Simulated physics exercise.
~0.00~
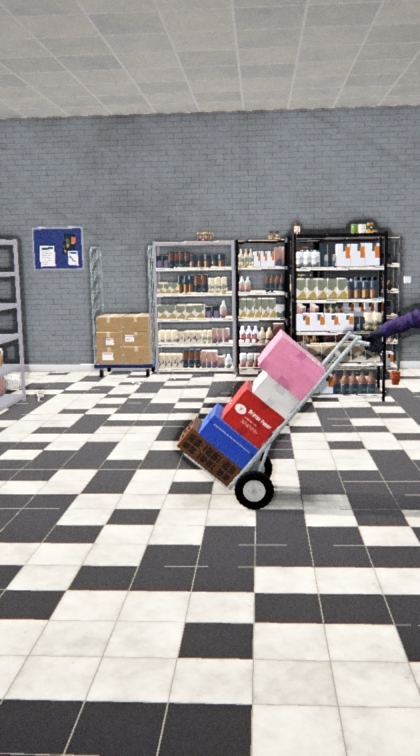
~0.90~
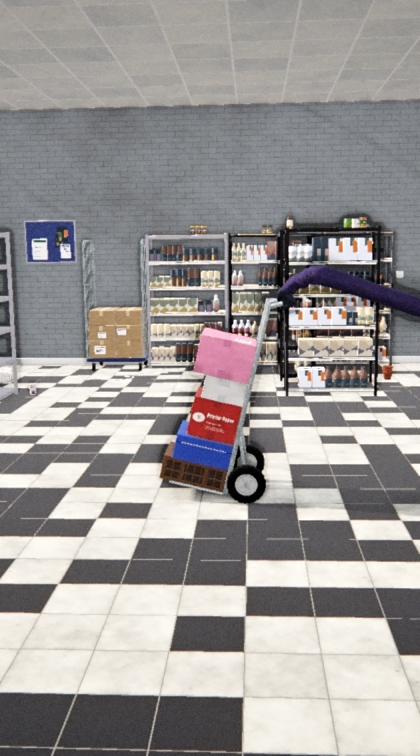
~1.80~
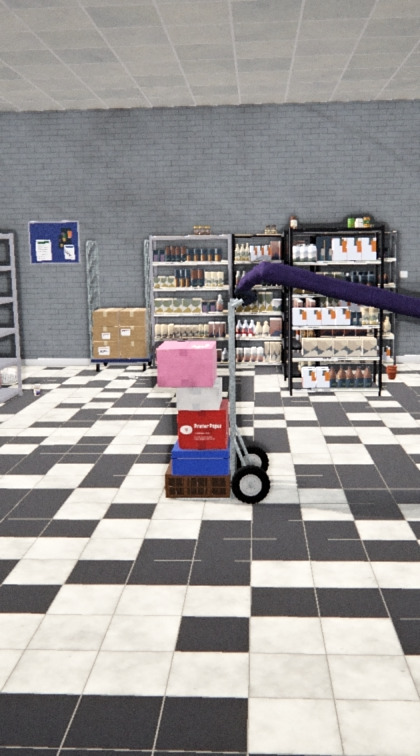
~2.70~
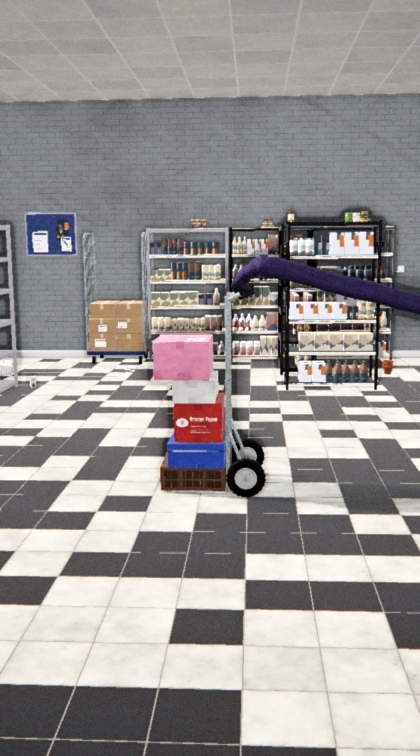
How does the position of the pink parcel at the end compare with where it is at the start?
At the start the pink parcel is tilted on the leaning truck, up and to the right of the other items. By the end it is farther left and sits level on top of the upright stack, jutting out a little to the left of the white parcel.
